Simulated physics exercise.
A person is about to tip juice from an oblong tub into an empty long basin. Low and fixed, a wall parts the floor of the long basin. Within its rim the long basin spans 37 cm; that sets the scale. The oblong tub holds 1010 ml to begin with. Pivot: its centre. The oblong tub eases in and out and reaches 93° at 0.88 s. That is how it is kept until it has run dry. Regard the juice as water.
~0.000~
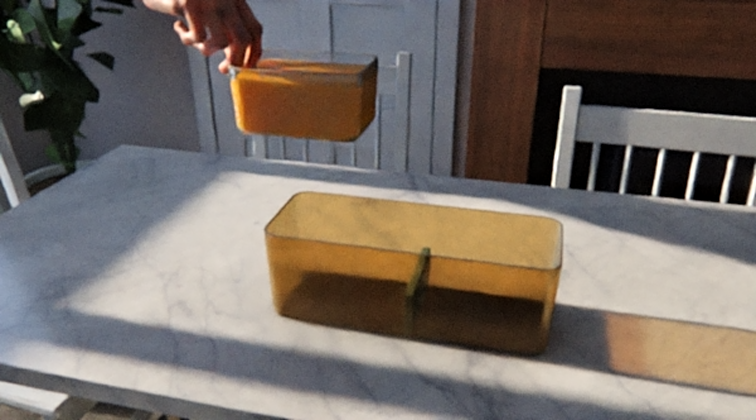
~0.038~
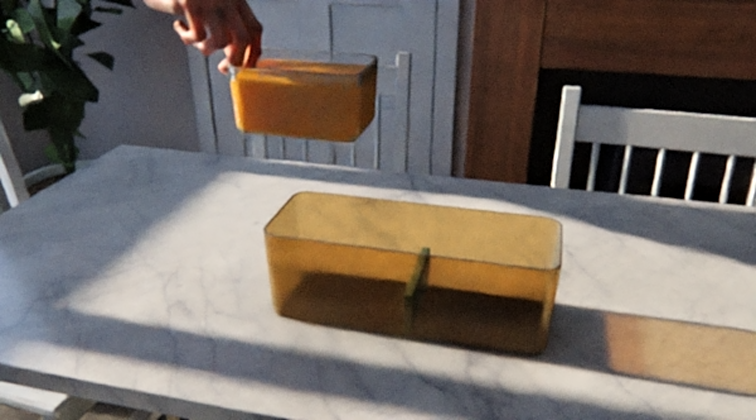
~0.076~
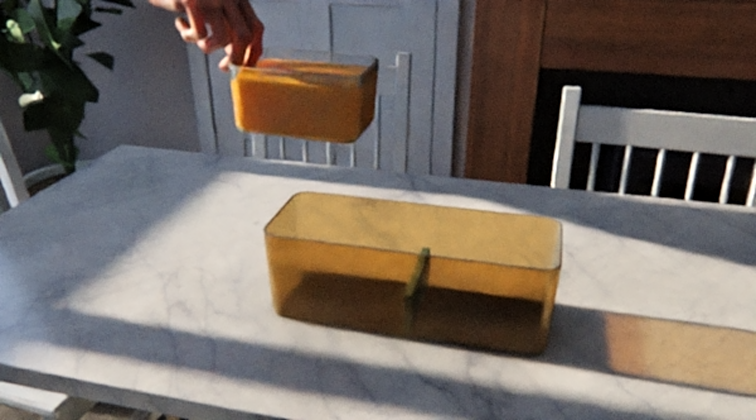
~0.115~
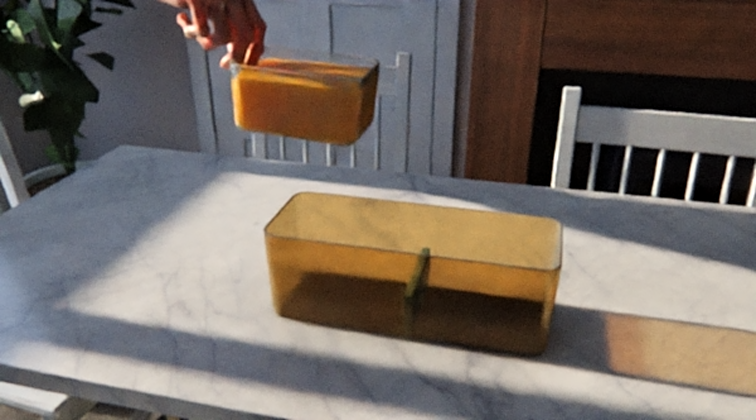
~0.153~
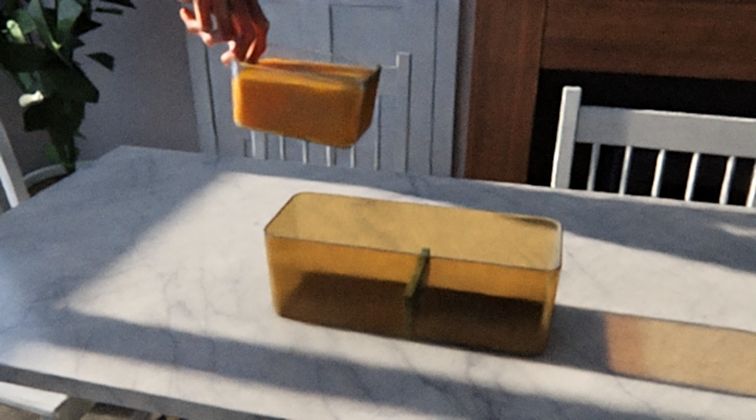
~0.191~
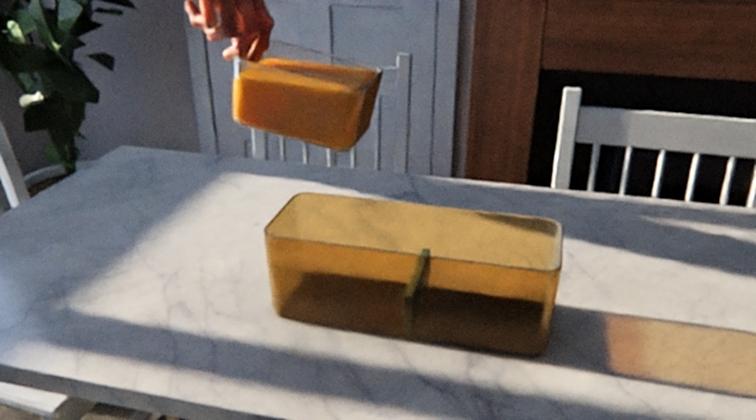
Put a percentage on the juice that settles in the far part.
Roughly 60 per cent ends up there.
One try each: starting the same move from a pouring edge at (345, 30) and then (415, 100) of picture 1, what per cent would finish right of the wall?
I'd expect close to 50 per cent and then close to 80 per cent.
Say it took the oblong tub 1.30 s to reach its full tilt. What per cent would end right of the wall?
That would be about 60 in a hundred, I'd say.
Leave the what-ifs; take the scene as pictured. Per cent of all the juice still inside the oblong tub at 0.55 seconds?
About 54 per cent.
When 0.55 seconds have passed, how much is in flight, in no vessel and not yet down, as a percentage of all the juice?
Estimate: Some 38 % of the total.
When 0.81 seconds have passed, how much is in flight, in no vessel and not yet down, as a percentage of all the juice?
Airborne fraction: Approx. 12 %.
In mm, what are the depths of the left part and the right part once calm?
Roughly 14 mm on the left side and 28 mm on the right side.
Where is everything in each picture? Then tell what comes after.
The first picture shows tilt 0°; pouring edge (369, 67); surface from (248, 67) to (369, 75); the long basin's rim runs from (280, 212) to (561, 245); the wall's top is at (418, 270).
The second picture shows tilt 0°; pouring edge (369, 67); surface from (248, 67) to (369, 75).
The third picture shows tilt 2°; pouring edge (370, 69); surface from (248, 67) to (369, 76).
The fourth picture shows tilt 4°; pouring edge (371, 72); surface from (249, 66) to (370, 77).
The fifth picture shows tilt 7°; pouring edge (372, 76); surface from (250, 66) to (371, 79).
The sixth picture shows tilt 10°; pouring edge (374, 81); surface from (251, 67) to (373, 80).
Then, 0.55 s in, the tilt is 64° and 55 per cent is still to pour, 1 is left of the wall and 6 right of it.
Then, 0.81 s in, the tilt is 92° and 12 per cent is still to pour, 11 is left of the wall and 57 right of it.
Then, 1.08 s in, the tilt is 93° and 4 per cent is still to pour, 24 is left of the wall and 59 right of it.
Then, 1.38 s in, the tilt is 93° and 1 per cent is still to pour, 29 is left of the wall and 59 right of it.
Finally, 31 per cent lies left of the wall, 60 right of it and 10 outside.
